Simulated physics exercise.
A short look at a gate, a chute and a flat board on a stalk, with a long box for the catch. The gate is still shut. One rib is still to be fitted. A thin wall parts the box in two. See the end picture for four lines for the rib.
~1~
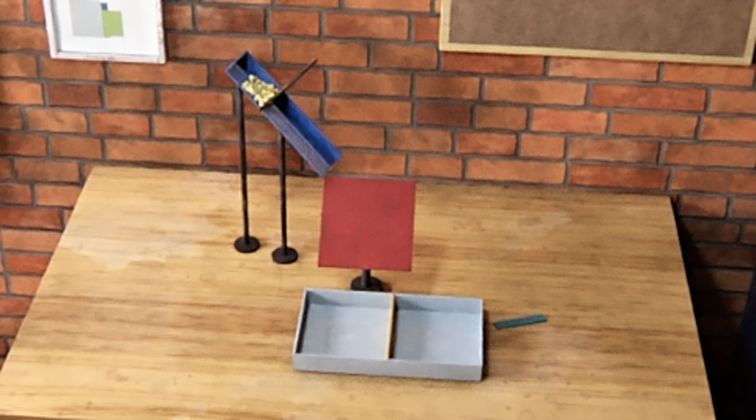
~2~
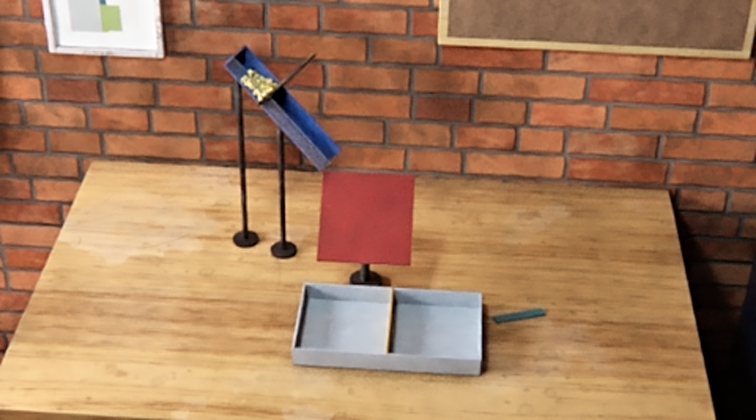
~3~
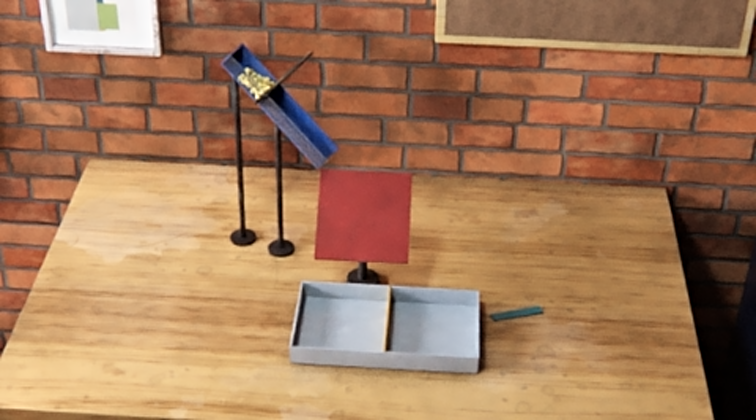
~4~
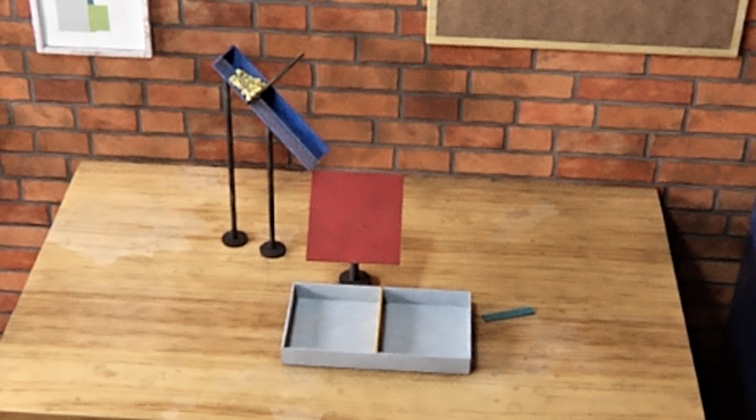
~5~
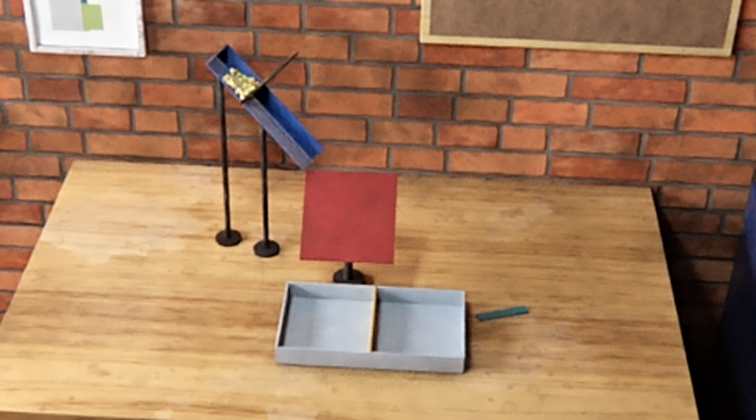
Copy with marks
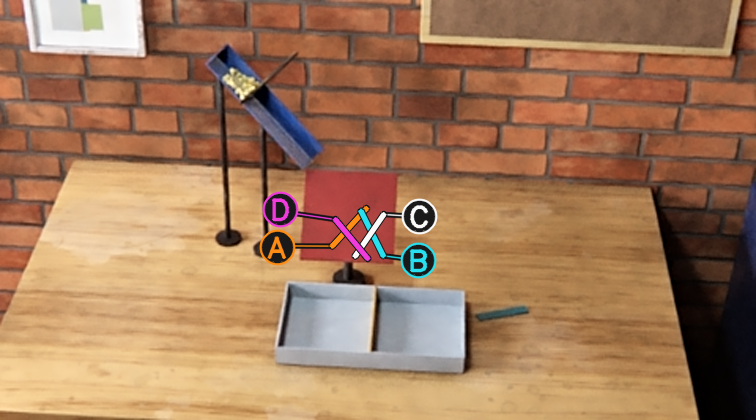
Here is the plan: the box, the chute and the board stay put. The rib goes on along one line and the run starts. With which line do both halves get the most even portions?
The answer is line B.
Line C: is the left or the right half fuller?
More lands on the left.
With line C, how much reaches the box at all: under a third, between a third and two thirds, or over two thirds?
Over two thirds.
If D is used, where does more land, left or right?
Right.
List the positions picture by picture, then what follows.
In the first picture, load behind the gate at (260, 91), soya beans; lip of the chute at (328, 170), sloping fairly steeply.
In the second picture, middle of the board at (366, 217), tilted fairly steeply; middle of its low edge at (364, 263); of its high edge at (369, 173).
In the third picture, front corners of the box at (290, 347) and (478, 357); front end of its middle wall at (384, 352).
In the fourth picture, middle of the load at (247, 86); lip at (315, 164).
In the fifth picture, middle of the load at (241, 85); lip at (309, 163).
On the marked copy, line A from (366, 208) to (332, 246); line B from (361, 211) to (383, 255); line C from (383, 214) to (355, 256); line D from (335, 219) to (367, 258).
With A, of what is caught, nearly all in the left half, a small part in the right.
With B, of what is caught, about a third in the left half, about two thirds in the right.
With C, of what is caught, all in the left half, none in the right.
With D, of what is caught, a small part in the left half, nearly all in the right.
